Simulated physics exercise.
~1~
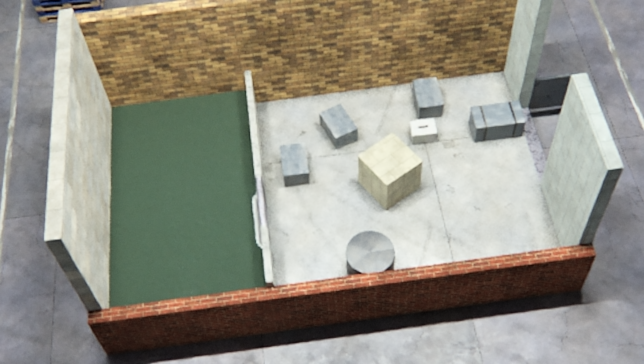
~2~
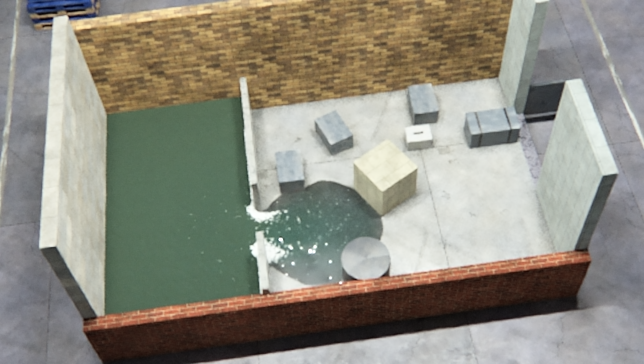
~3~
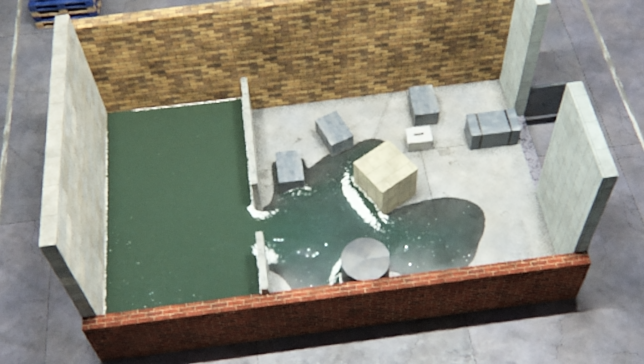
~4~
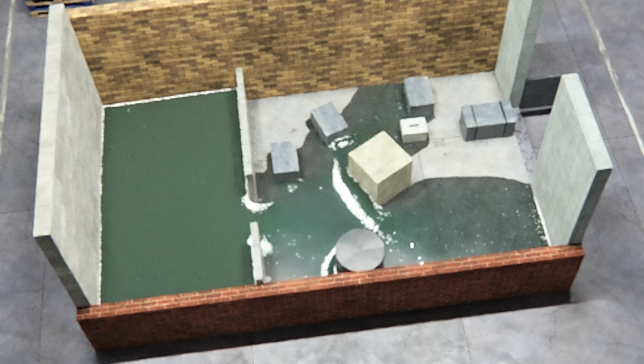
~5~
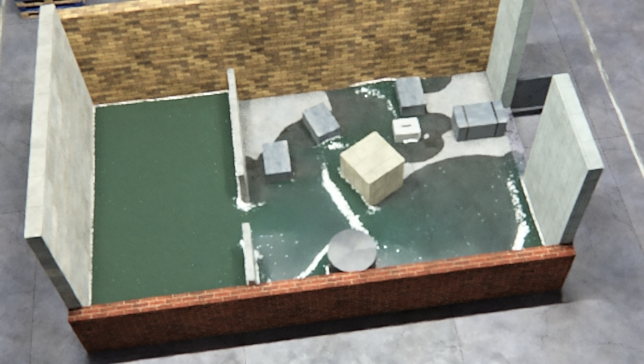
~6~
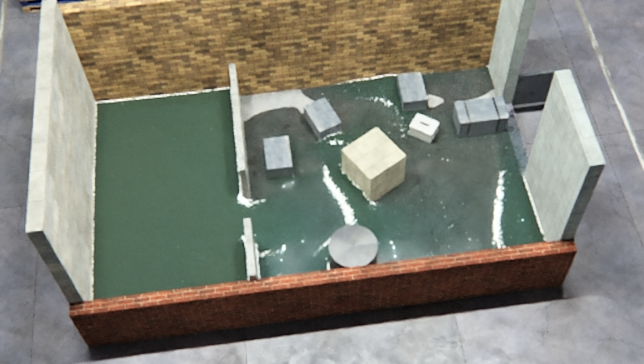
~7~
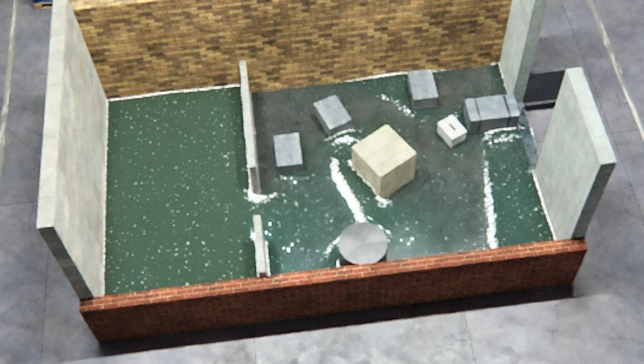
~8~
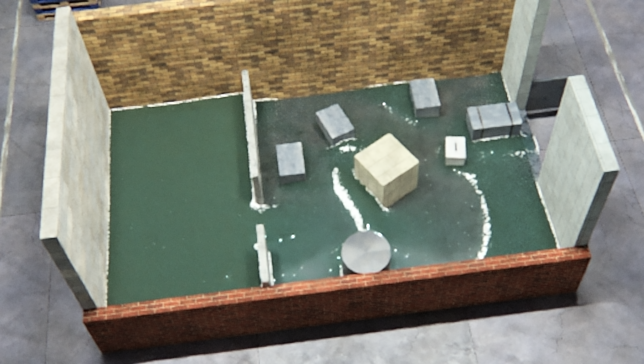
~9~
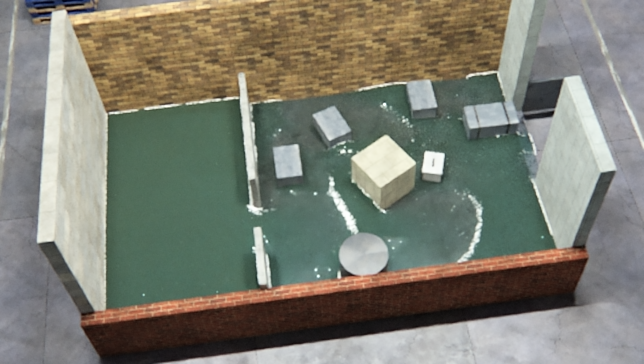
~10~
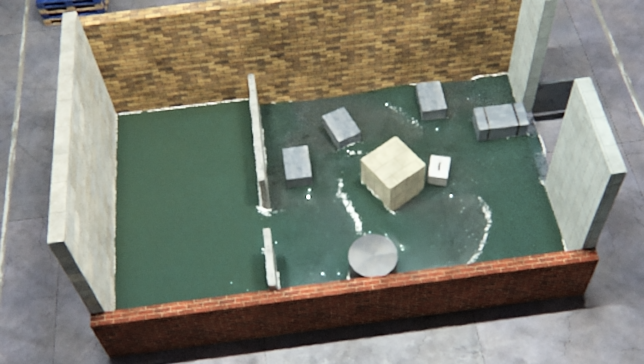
The clip opens on a high view of two walled rooms, the left one holding dark green water and the right one dry, with grey boxes, a large pale cube and a round grey block on its floor. Water bursts through the gap in the dividing wall and fans out past the cube and round block. It reaches the right side, then closes over the remaining dry floor. A small white box turns, drifts a little right, then slides down and back left toward the cube. It ends beside the cube, the other objects apparently unmoved and foam streaks lingering.
